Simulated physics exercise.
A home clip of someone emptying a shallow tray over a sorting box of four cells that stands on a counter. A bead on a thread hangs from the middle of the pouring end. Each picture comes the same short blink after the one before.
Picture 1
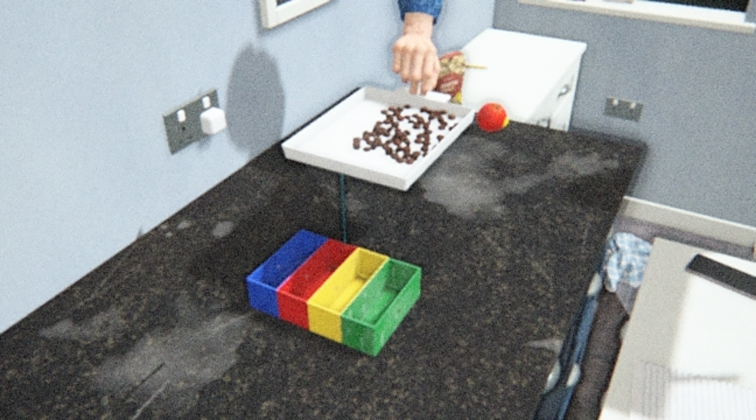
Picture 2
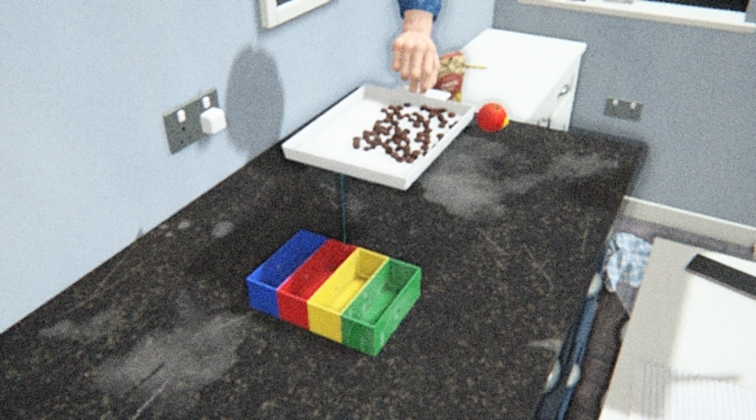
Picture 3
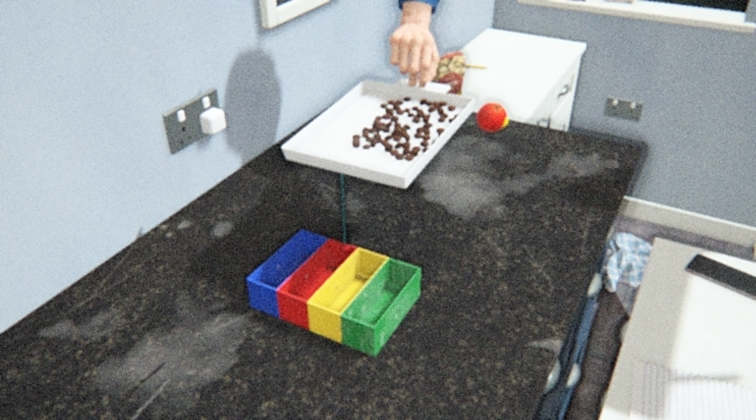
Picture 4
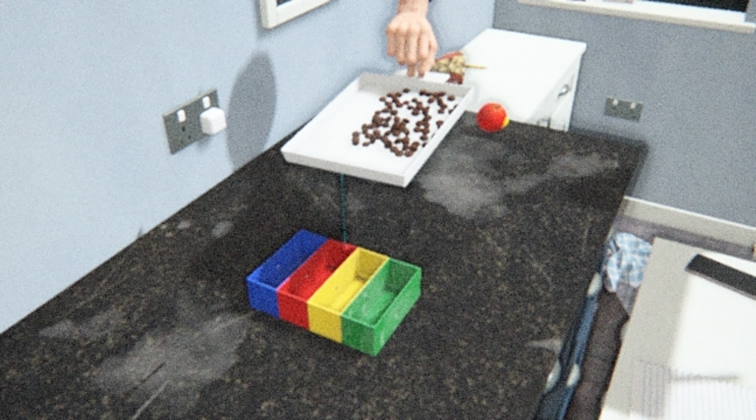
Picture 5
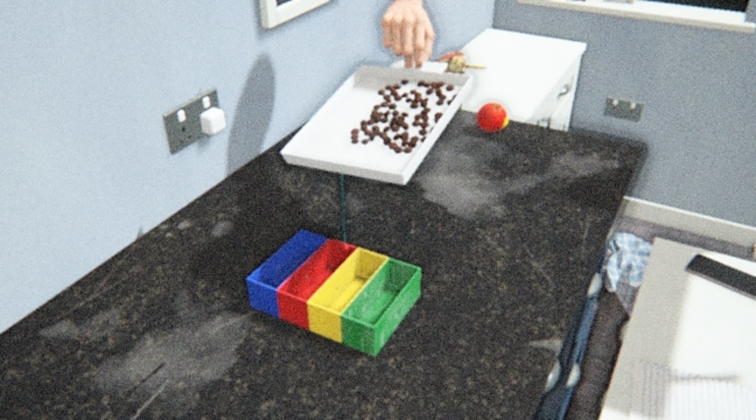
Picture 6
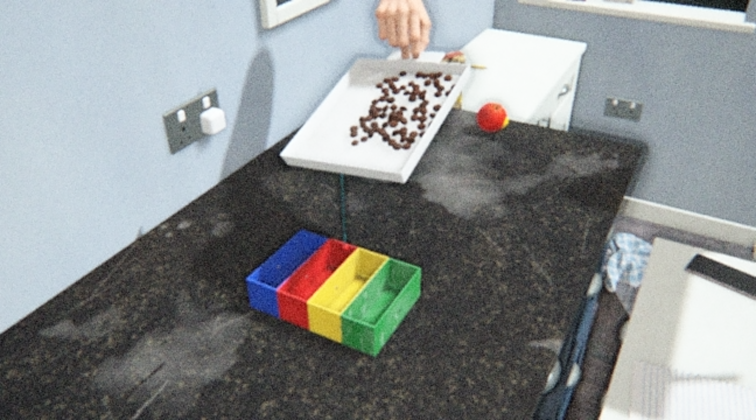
A hand raising the far end of a white tray of dark chocolate drops, its near edge dipping left, above a four-coloured sorting box.
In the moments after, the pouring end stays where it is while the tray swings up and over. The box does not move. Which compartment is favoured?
The blue cell gets the most.
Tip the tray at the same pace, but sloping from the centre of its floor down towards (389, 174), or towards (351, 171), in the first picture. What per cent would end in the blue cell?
First some 0, then 10 per cent.
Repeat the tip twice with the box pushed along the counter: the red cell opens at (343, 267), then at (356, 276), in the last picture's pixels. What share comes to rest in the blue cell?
About 30 and 10 per cent.
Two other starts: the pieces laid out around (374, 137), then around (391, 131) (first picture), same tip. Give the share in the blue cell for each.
About 60 and 60 per cent.
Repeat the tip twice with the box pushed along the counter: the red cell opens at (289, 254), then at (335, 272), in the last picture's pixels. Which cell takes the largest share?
The first try: That red cell. The second: The blue cell.
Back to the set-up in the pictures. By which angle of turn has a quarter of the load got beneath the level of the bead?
At some 85 degrees.
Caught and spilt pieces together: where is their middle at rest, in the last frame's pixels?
Around (295, 277).
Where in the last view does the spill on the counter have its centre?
Roughly at (245, 258).
Soon, tray tipped steeply; nearly all on the tray; a small part falling or outside the box.
A while on, tray tipped past a quarter turn; about a quarter on the tray; about a third in the blue cell; a stray few in the red cell; a stray few in the yellow cell; about a third falling or outside the box.
Towards the end, tray tipped past a quarter turn; about two thirds in the blue cell; a small part in the red cell; a stray few in the yellow cell; about a quarter falling or outside the box.
Finally, tray tipped past a quarter turn; about two thirds in the blue cell; a small part in the red cell; a stray few in the yellow cell; none in the green cell; about a quarter outside the box.
